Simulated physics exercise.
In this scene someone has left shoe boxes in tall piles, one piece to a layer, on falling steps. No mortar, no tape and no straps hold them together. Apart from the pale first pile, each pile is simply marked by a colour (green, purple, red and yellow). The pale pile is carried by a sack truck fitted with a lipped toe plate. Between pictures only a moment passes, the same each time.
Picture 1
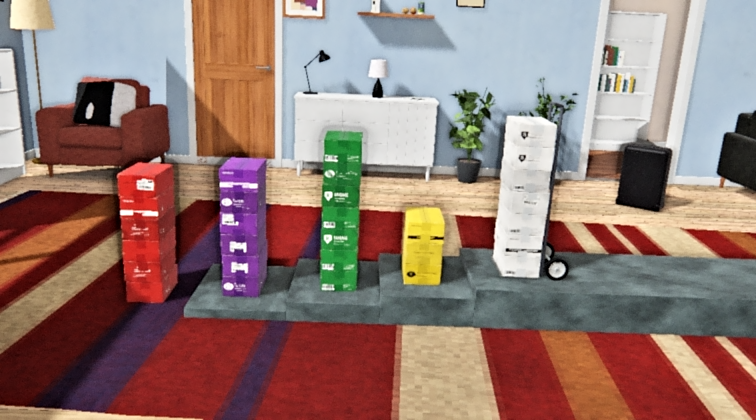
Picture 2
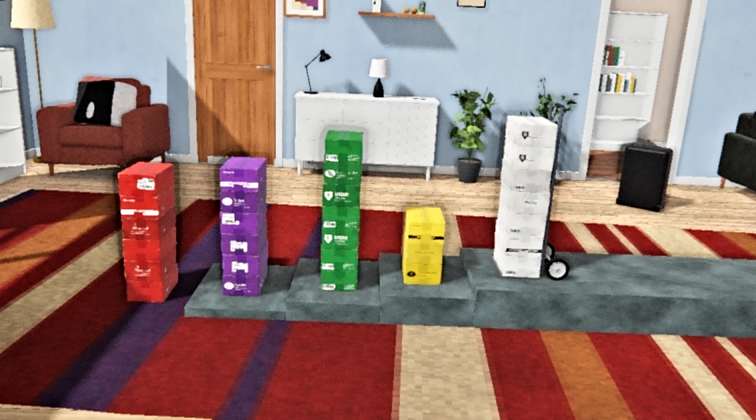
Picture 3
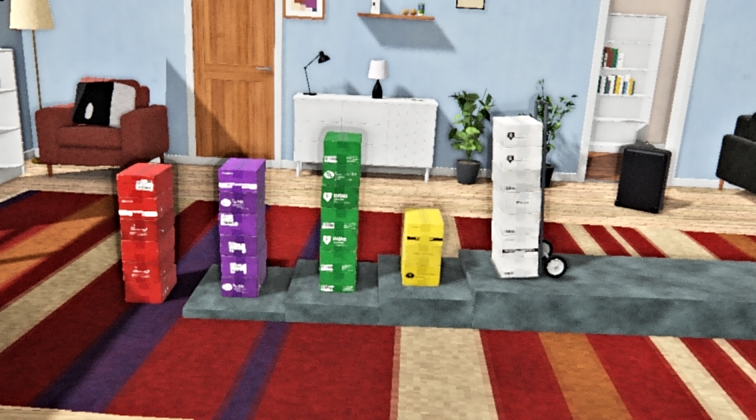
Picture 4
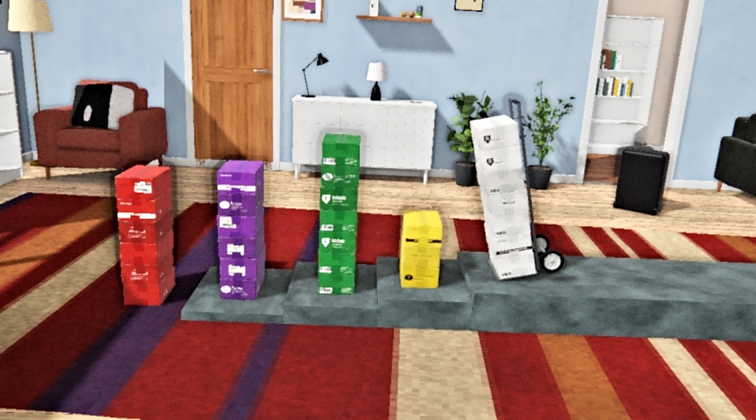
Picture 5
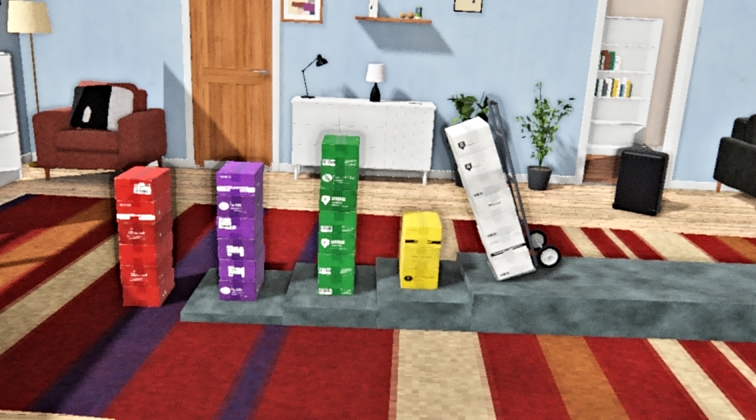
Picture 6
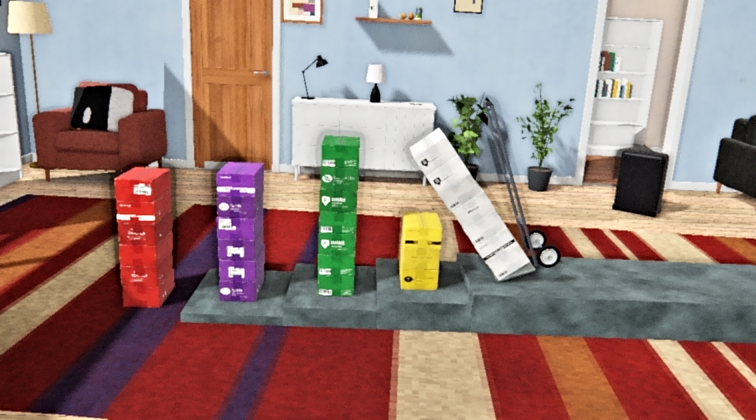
At the start, a tall white stack of boxes stands upright on a hand truck at the right, with yellow, green, purple and red stacks to its left on descending gray steps. The white stack then leans left, slightly at first and then steeply toward the yellow one, while the colored stacks stay standing.
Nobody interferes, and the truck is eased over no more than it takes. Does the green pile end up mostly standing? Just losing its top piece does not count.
The pile will escape serious damage.
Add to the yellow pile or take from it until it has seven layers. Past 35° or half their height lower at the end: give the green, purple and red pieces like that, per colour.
Pile by pile, green 7, purple 6, red 5.
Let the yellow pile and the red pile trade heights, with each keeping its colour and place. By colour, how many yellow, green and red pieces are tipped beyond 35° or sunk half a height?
The tally reads yellow 5, then green 7, then red 2.
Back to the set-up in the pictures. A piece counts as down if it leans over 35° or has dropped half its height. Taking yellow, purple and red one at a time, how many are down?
Yellow: 0; purple: 0; red: 0.
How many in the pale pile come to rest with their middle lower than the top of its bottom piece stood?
Pale piece tally: 3.
Soon, 7 of the pale pile down; none of the 7 green boxes down (0 of 22 in all colours); top green box unmoved.
A while on, 7 of the pale pile down; none of the 7 green boxes down (0 of 22 in all colours); top green box displaced a little; top yellow box displaced a little.
Finally, 7 of the pale pile down; none of the 7 green boxes down (0 of 22 in all colours); top green box unmoved; top yellow box displaced a little. Seen by the last camera, middles, top green box near (340, 151), top yellow box near (415, 230).
